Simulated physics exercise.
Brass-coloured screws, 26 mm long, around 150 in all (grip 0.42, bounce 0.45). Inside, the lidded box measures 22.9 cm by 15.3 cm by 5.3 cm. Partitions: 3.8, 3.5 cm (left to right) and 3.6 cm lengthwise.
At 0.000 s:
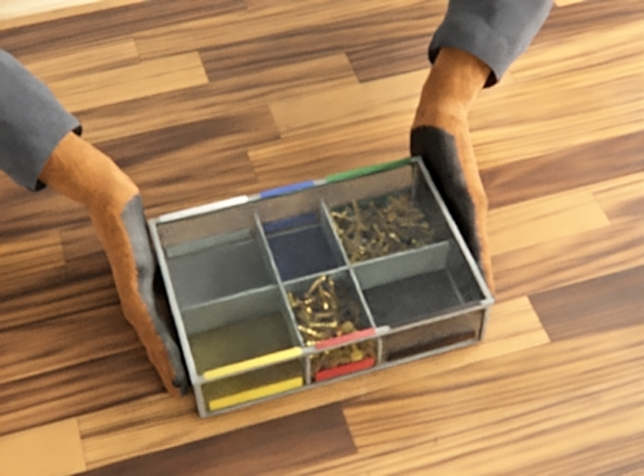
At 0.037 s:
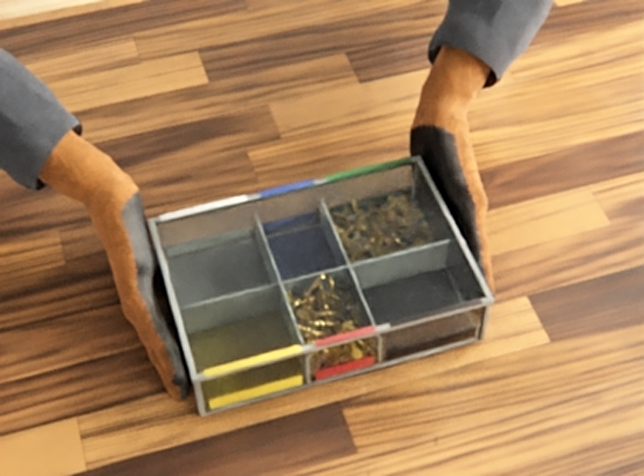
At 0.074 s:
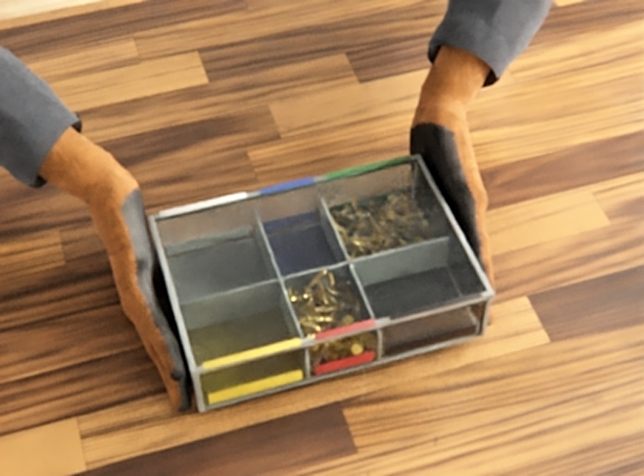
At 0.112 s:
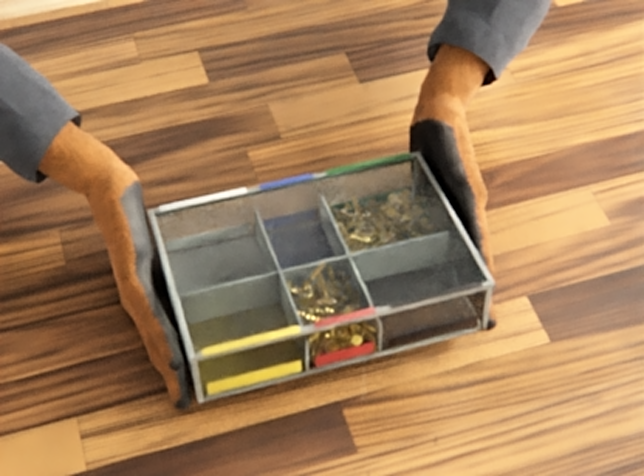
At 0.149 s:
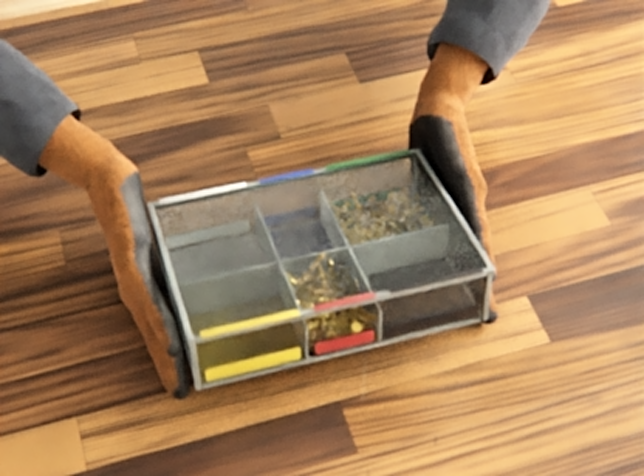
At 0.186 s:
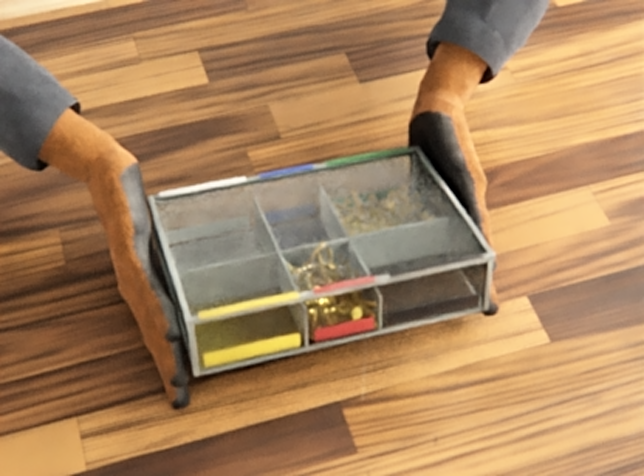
At first, gloved hands hold a clear-lidded, six-section box nearly level above a wooden floor, with brass-coloured screws in the red-marked and green-marked sections. The hands then tilt it gradually backward, raising the front edge and exposing more of the front side, while the screws remain in those two sections.
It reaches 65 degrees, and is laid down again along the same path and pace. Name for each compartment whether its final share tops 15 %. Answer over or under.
Red compartment: Over; blue compartment: Under; green compartment: Over; yellow compartment: Under; white compartment: Under; black compartment: Under.
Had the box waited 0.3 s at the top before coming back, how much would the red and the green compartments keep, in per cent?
Then: Red 40, green 55.
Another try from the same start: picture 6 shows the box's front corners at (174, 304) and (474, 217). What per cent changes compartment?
In that case some 0 per cent.
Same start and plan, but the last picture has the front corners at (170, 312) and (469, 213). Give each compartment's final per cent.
Red 40; blue 0; green 55; yellow 0; white 0; black 0.
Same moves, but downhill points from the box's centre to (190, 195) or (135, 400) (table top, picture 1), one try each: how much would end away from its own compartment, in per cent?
Some 0 and 15 per cent.
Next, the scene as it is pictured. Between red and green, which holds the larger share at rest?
The green compartment.
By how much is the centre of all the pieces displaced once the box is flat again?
About 1.5 cm.
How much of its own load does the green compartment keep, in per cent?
Roughly 100 per cent.
After 0.75 s, tilt 64 degrees; red 45 %, green 55 %.
Then, at 1.12 s, tilt 27 degrees; red 40 %, blue 5 %, green 60 %.
After 1.58 s, tilt 0 degrees; red 40 %, blue 5 %, green 60 %.
By 2.0 s all is still; red 40 %, blue 5 %, green 55 %, yellow 0 %, white 0 %, black 0 %.
